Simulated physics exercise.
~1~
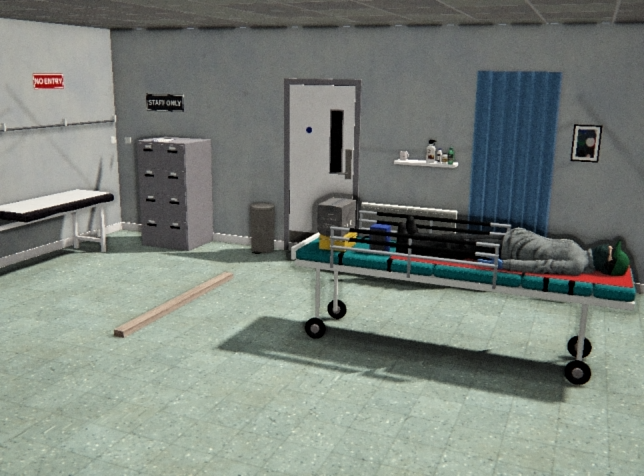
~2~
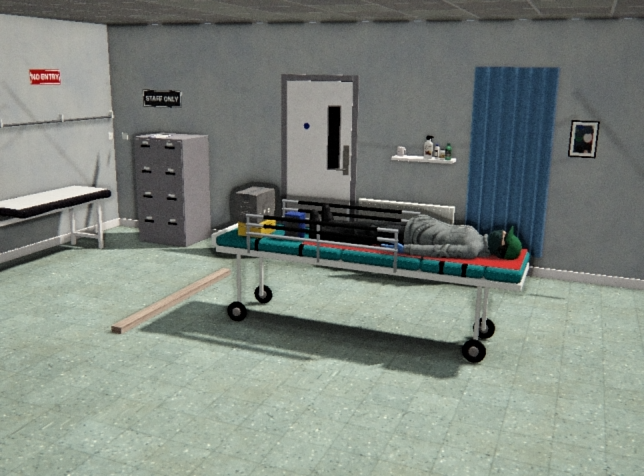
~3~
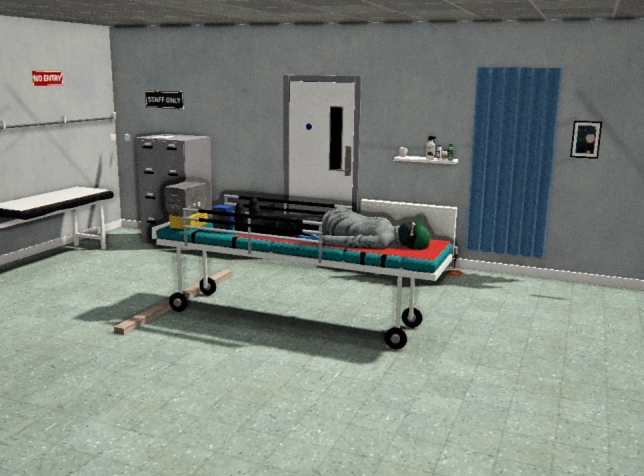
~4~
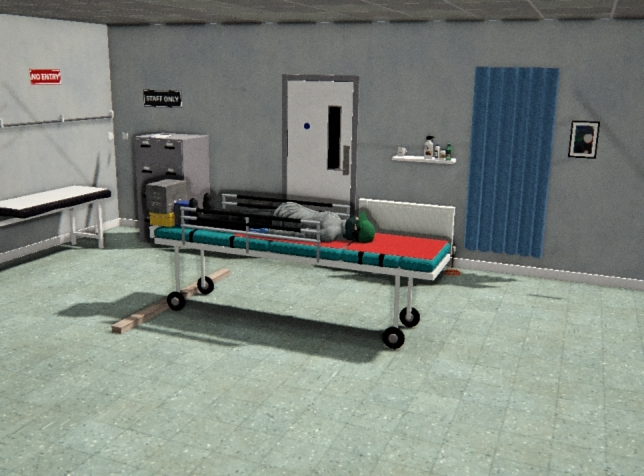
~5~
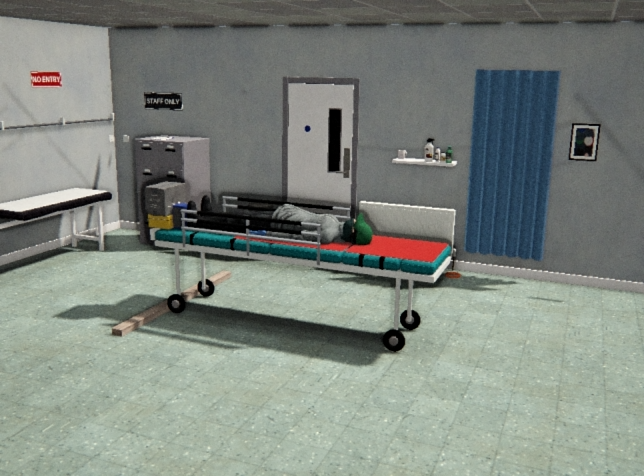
A person lying on a gurney rolls left, then slides farther left as it stops.
